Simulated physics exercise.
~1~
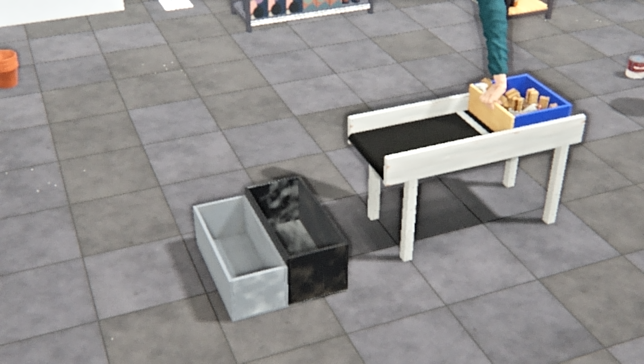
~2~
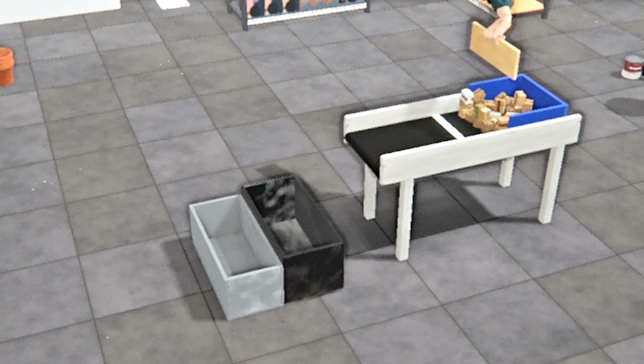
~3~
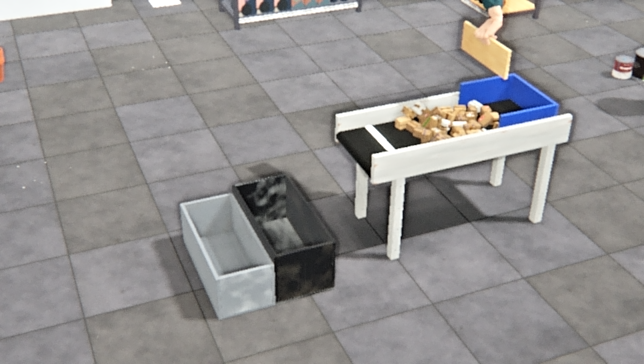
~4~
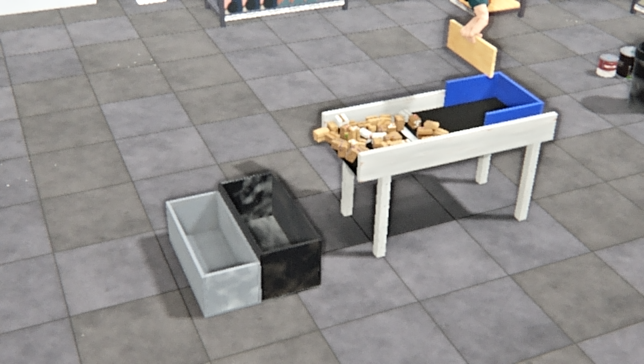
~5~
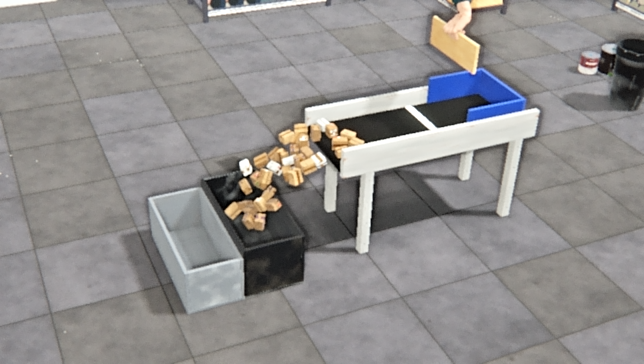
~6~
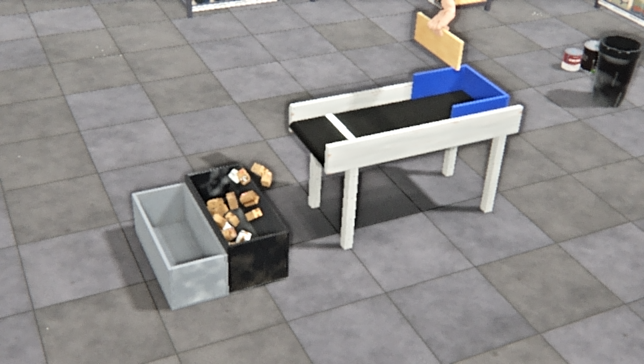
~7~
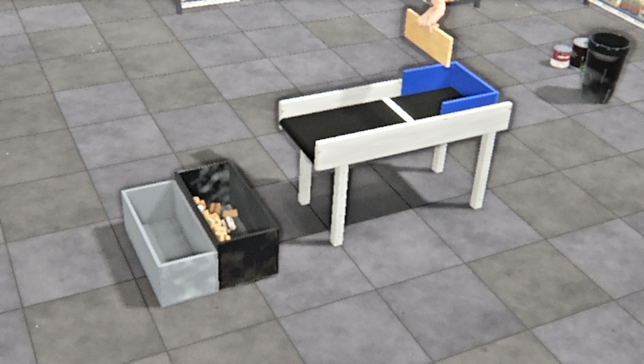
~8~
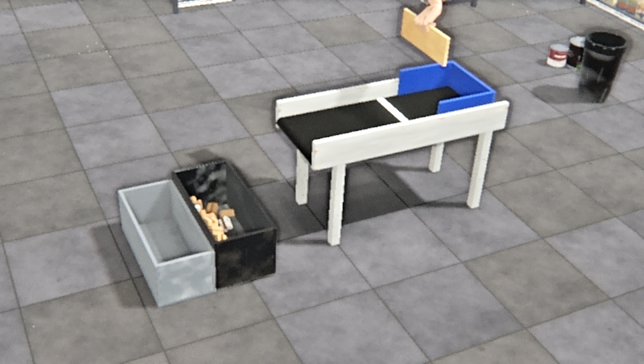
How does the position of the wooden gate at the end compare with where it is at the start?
At the start the gate stands down on the belt at the open side of the blue pen. By the end it is held up in the air above the pen.
